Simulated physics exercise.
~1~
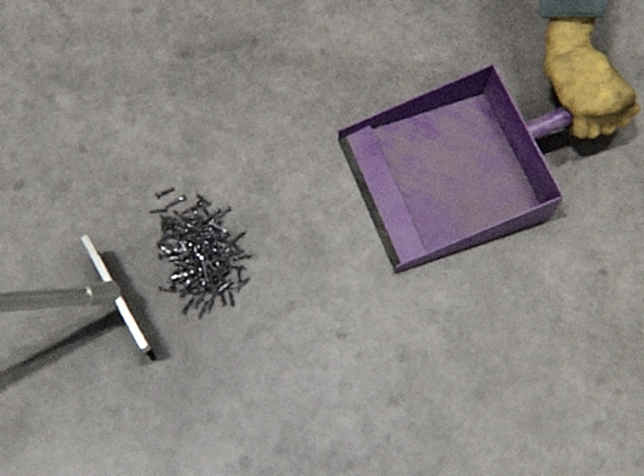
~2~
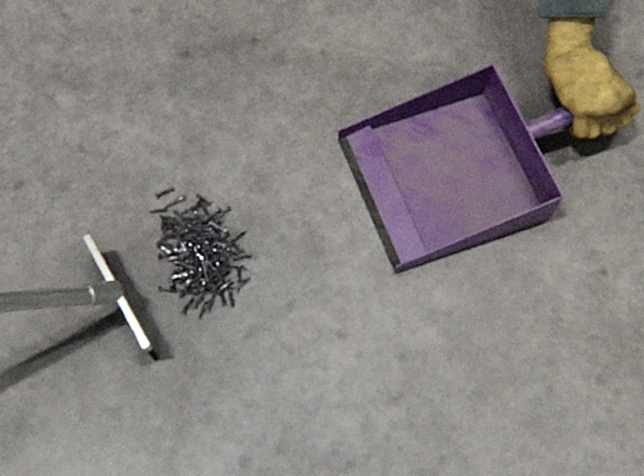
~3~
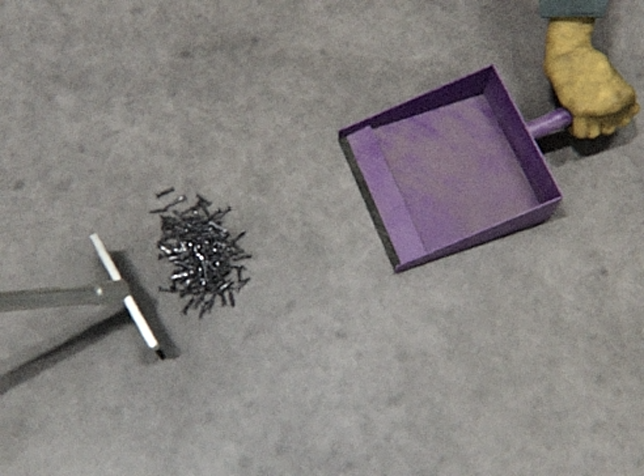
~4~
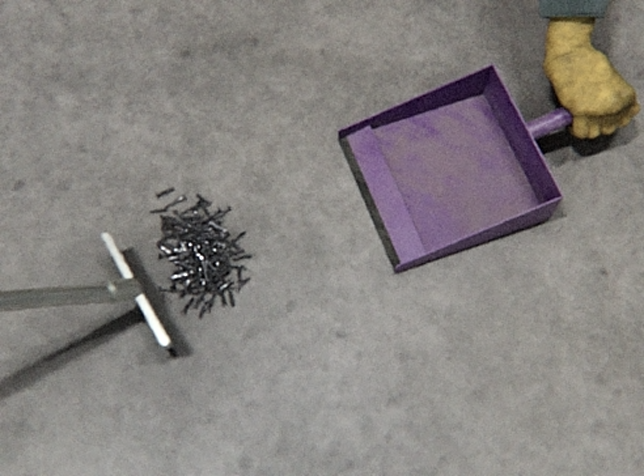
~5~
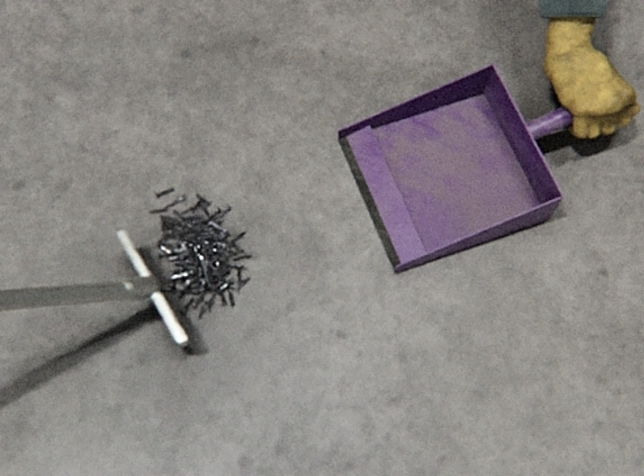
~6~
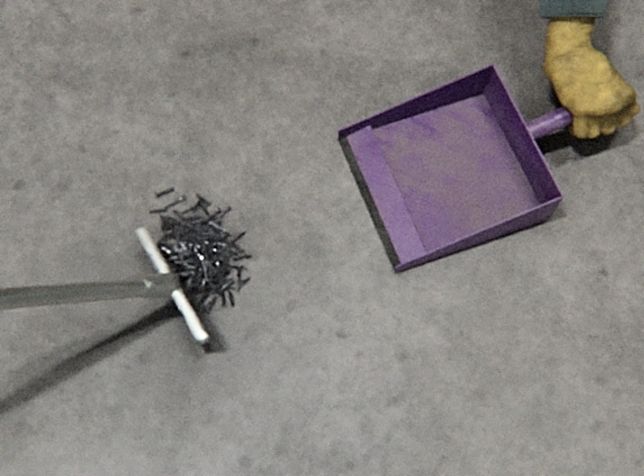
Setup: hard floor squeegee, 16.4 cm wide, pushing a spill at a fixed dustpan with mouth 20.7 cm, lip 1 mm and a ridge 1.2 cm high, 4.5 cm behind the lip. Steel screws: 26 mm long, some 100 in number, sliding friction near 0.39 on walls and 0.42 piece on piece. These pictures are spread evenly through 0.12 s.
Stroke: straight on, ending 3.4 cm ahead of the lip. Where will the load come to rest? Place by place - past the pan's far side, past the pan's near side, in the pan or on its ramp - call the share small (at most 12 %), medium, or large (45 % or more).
Past the pan's far side - small, past the pan's near side - small, in the pan or on its ramp - medium.
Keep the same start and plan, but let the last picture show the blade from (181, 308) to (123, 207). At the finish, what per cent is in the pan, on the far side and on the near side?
Pan: 15, far side: 45, near side: 0.
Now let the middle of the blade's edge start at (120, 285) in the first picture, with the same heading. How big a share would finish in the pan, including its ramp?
Roughly 40 percent, ramp included.
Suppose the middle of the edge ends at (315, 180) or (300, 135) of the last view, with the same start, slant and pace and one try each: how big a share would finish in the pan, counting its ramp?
I'd expect around 35 percent, then around 25 percent.
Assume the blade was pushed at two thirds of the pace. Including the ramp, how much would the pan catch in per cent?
I'd guess it lands at about 5 per cent.
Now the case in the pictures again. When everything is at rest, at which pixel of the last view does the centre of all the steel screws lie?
Centre at rest: Approx. (341, 191) px.
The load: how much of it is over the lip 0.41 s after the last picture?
Over the lip: Approx. 25 %.
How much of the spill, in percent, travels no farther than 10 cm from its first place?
About 30 percent.
Then, 0.12 s after the last picture, middle of the blade 15 cm from the lip; 0 % over the lip, far side 0 %, near side 0 %.
Then, 0.20 s after the last picture, middle of the blade 7 cm from the lip; 0 % over the lip, far side 0 %, near side 5 %.
Then, 0.41 s after the last picture, middle of the blade 5 cm from the lip; 25 % over the lip, far side 5 %, near side 5 %.
In the end, far side 5 %, near side 5 %, pan 20 %, in front of the lip or behind the blade 65 %.
